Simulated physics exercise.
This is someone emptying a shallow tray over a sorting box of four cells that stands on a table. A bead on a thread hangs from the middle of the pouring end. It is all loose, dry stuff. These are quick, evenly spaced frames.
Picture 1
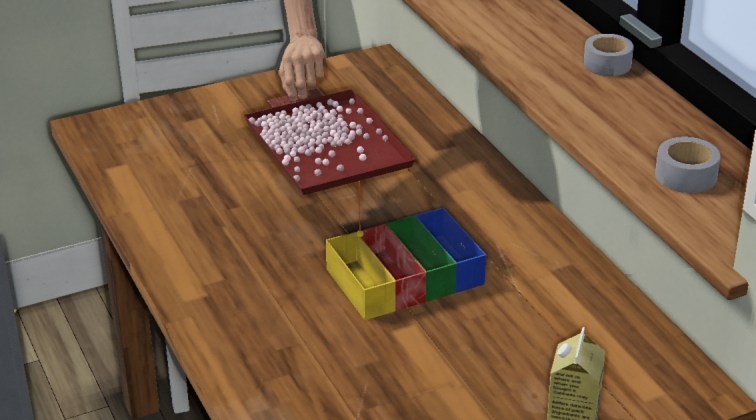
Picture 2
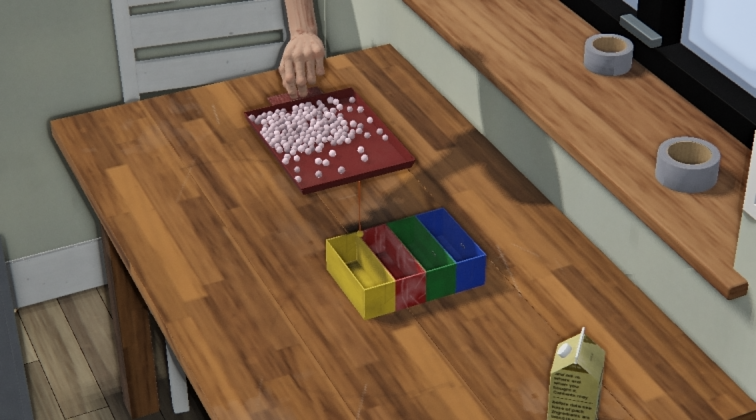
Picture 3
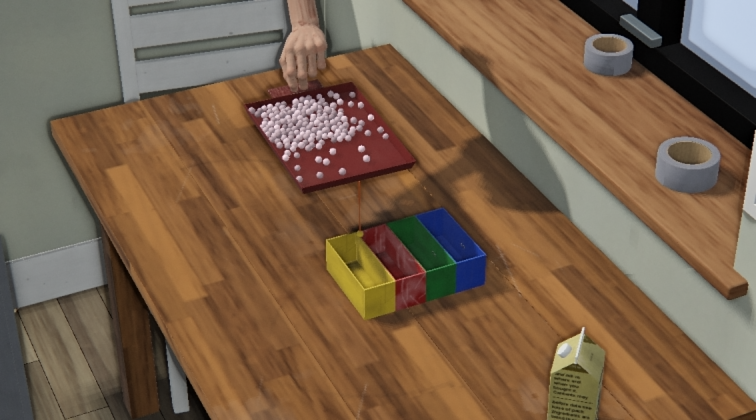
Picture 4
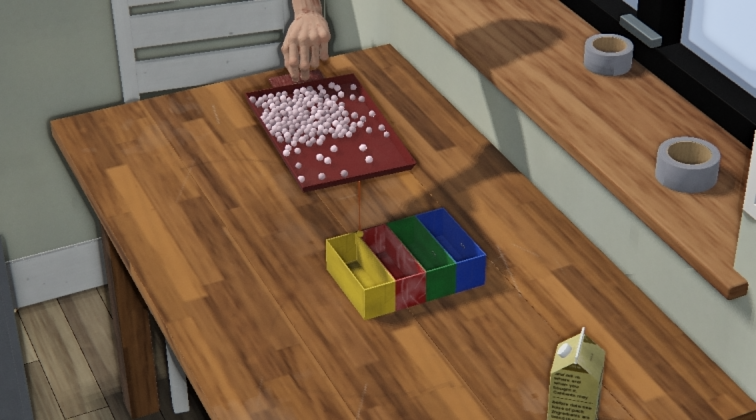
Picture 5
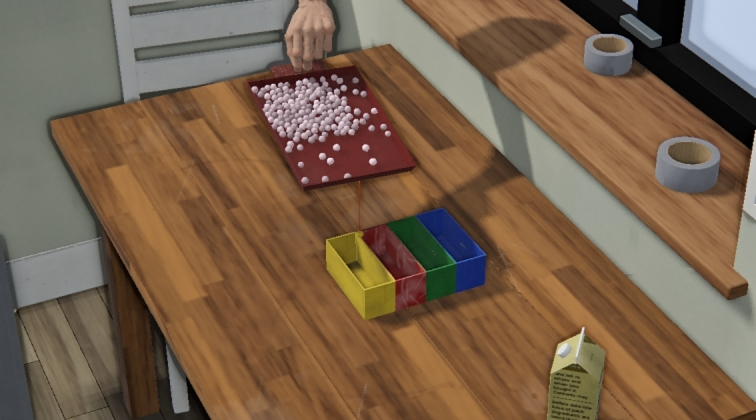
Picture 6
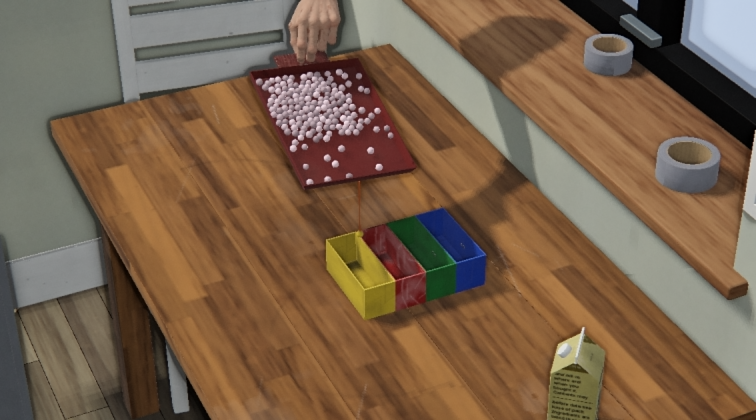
A hand holds the far end of a dark red tray of small white beads, level above a wooden table near a sorting box of yellow, red, green and blue cells. The hand gradually raises that end, and a few beads shift, then more roll toward the near edge as the tilt steepens.
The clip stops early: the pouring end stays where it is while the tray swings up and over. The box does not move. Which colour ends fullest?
The green cell gets the most.
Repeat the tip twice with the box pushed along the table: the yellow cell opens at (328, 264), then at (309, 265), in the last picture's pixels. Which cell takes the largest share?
The first try: The cell in blue. The second: The blue cell.
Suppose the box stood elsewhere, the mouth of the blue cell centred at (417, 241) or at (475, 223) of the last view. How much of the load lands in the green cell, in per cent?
The first gives 20 %, the second 10 %.
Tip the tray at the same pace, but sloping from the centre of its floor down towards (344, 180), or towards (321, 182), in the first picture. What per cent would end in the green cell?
About 0 and 0 per cent.
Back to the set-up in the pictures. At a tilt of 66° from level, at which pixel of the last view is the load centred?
At about (402, 202).
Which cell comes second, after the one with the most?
Next in line is that red cell.
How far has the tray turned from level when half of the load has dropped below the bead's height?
Near 75 degrees.
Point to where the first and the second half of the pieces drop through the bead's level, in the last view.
At about (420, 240), then at (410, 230).
Just after the last frame, tray tipped steeply; roughly half on the tray; about a tenth in the green cell; about a tenth in the red cell; about a tenth in the blue cell; just a few in the yellow cell; roughly a quarter falling or outside the box.
A moment on, tray tipped past a quarter turn; just a few on the tray; roughly half in the green cell; roughly a quarter in the red cell; about a tenth in the blue cell; about a tenth in the yellow cell; about a tenth falling or outside the box.
Further on, tray tipped past a quarter turn; roughly half in the green cell; roughly a quarter in the red cell; about a tenth in the blue cell; about a tenth in the yellow cell; about a tenth falling or outside the box.
When it is over, tray tipped past a quarter turn; roughly half in the green cell; roughly a quarter in the red cell; about a tenth in the blue cell; about a tenth in the yellow cell; about a tenth outside the box.
